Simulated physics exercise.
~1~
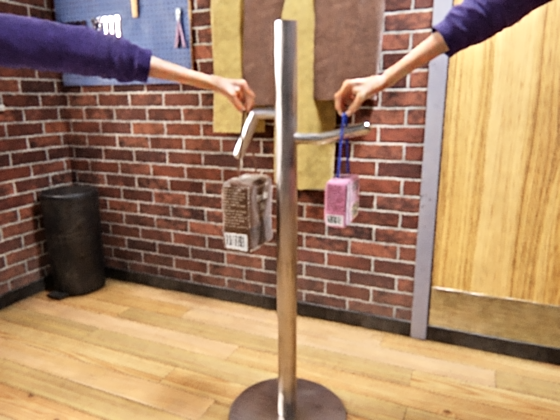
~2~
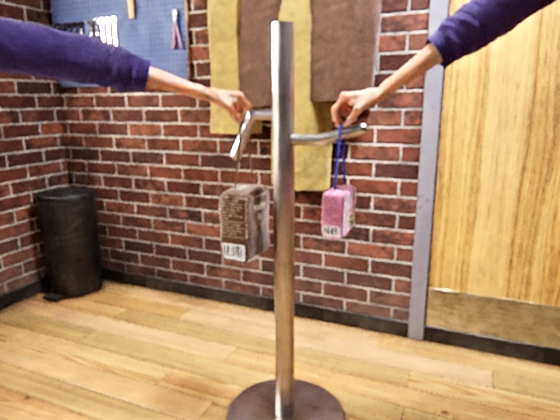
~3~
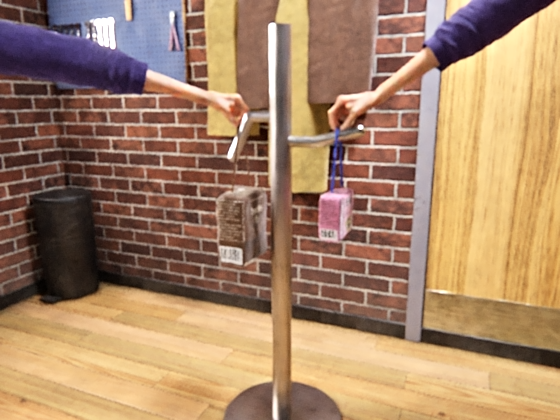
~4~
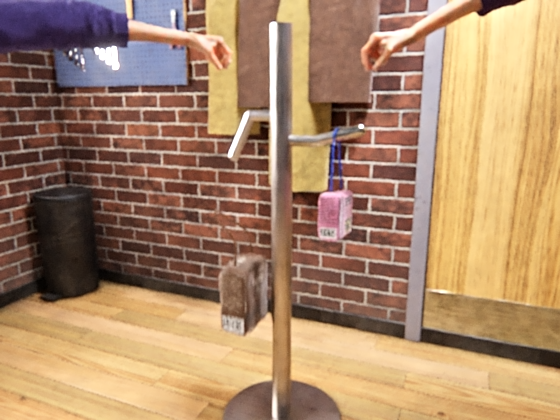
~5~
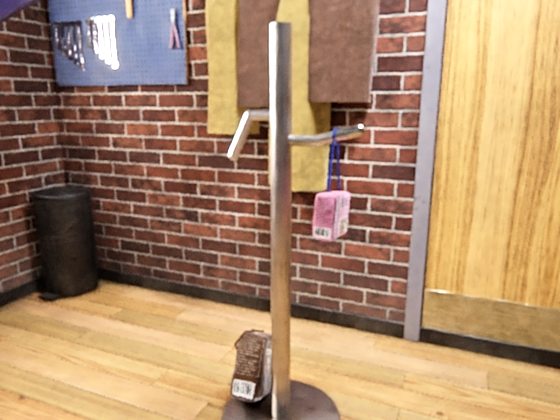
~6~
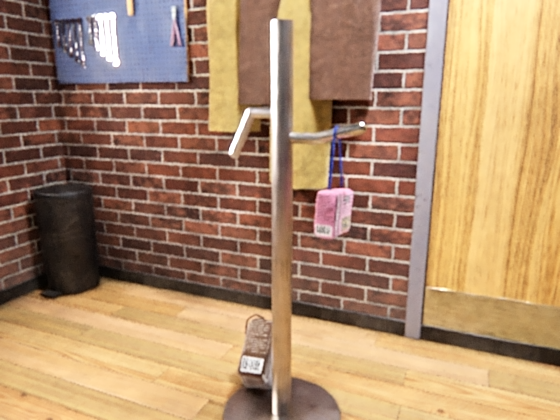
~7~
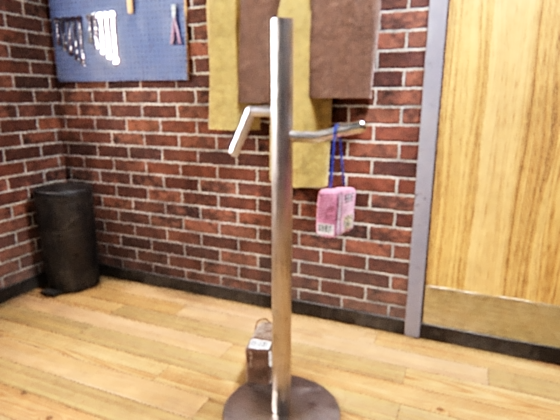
A brown sack drops from a metal post while a pink pouch beside it stays up, in a brick-walled room with a wooden floor, seen from the front by a slightly swaying camera. At first, two purple-sleeved arms reach in from either side, lowering the sack on the left and the pouch on the right by their loops at two pegs. Both hands let go and draw back. The sack slips off the downward-bent left peg, falls upright, then lands leaning by the post's round base. It ends tipped over on the floor, while the pouch hangs from the right peg.
